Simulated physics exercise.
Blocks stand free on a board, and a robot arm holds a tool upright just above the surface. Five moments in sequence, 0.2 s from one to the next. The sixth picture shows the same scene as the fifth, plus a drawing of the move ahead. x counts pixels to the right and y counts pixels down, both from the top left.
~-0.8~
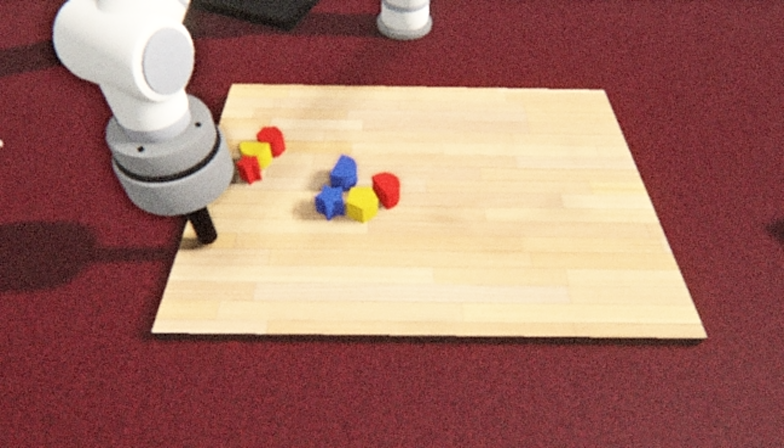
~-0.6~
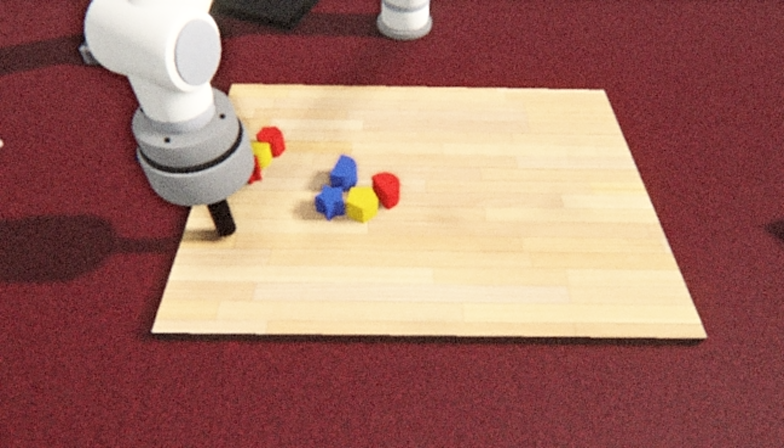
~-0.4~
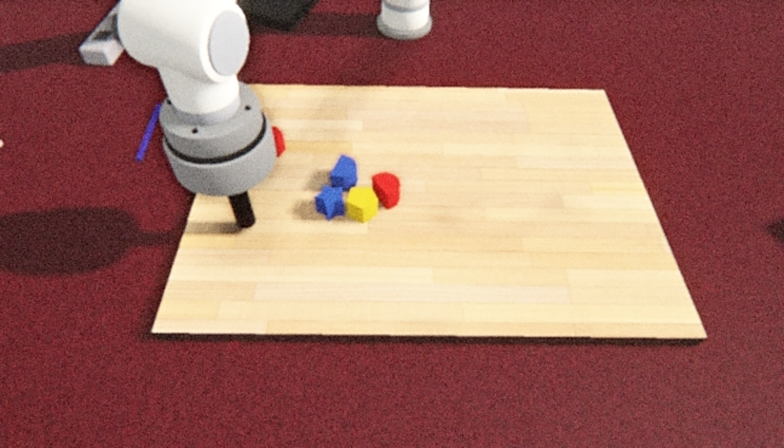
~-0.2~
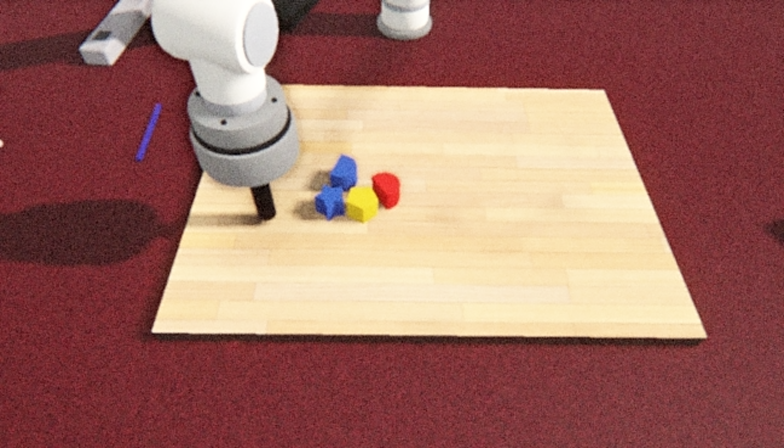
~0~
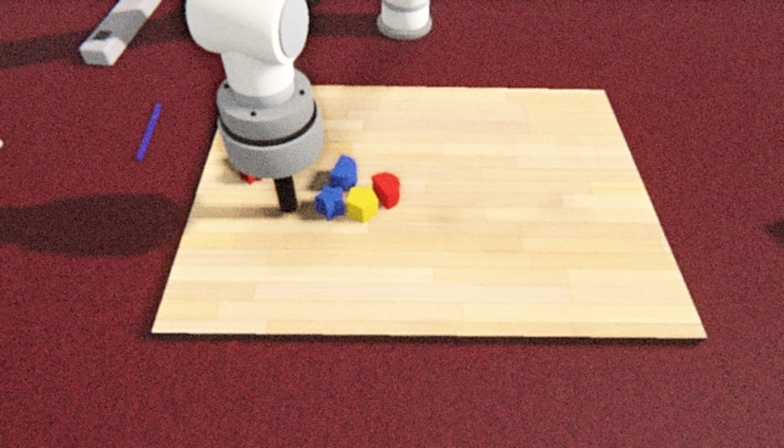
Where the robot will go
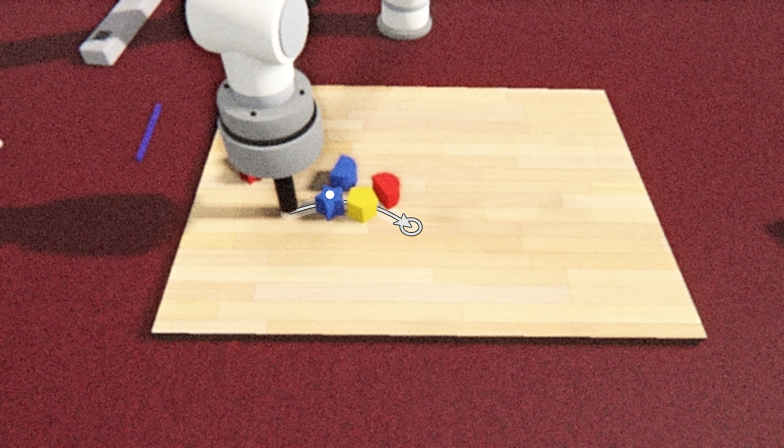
A pale wooden board lies on a dark red surface, seen from above at an angle by a still camera. Small red and yellow blocks sit near its upper left, beside a cluster of two blue, one yellow and one red. A white and grey robot arm moves its black tool steadily rightward and slightly upward in view toward the cluster, passing in front of the left blocks, while the blocks stay still.
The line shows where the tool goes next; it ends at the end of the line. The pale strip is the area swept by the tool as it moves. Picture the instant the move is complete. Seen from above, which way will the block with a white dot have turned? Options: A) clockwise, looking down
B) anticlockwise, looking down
A (clockwise, looking down)
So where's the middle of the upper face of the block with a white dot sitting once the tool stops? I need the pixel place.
Somewhere near (418, 227).
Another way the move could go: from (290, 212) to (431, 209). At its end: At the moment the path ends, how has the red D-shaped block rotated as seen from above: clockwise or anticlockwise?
If we look at it from overhead, the red D-shaped block pivots counter-clockwise.
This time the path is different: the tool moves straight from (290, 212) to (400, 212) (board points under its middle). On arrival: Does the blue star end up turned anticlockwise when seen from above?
No - that is not the case.
Drawn move, from (290, 212) by way of (333, 203) and (375, 208) to (411, 227); the dot is on the blue star.
What follows on the original path. One third of the way, tool at (333, 197); blue star at (346, 197), turned 15° clockwise; yellow five-sided block at (372, 200).
Two thirds of the way, tool at (376, 202); blue star at (384, 206), turned 35° clockwise; yellow five-sided block at (407, 217); red D-shaped block at (389, 181), turned 10° anticlockwise.
At the end, tool at (412, 221); blue star at (418, 227), turned 50° clockwise; blue D-shaped block still; yellow five-sided block at (438, 242), turned 25° clockwise; red D-shaped block at (391, 182), turned 25° anticlockwise.
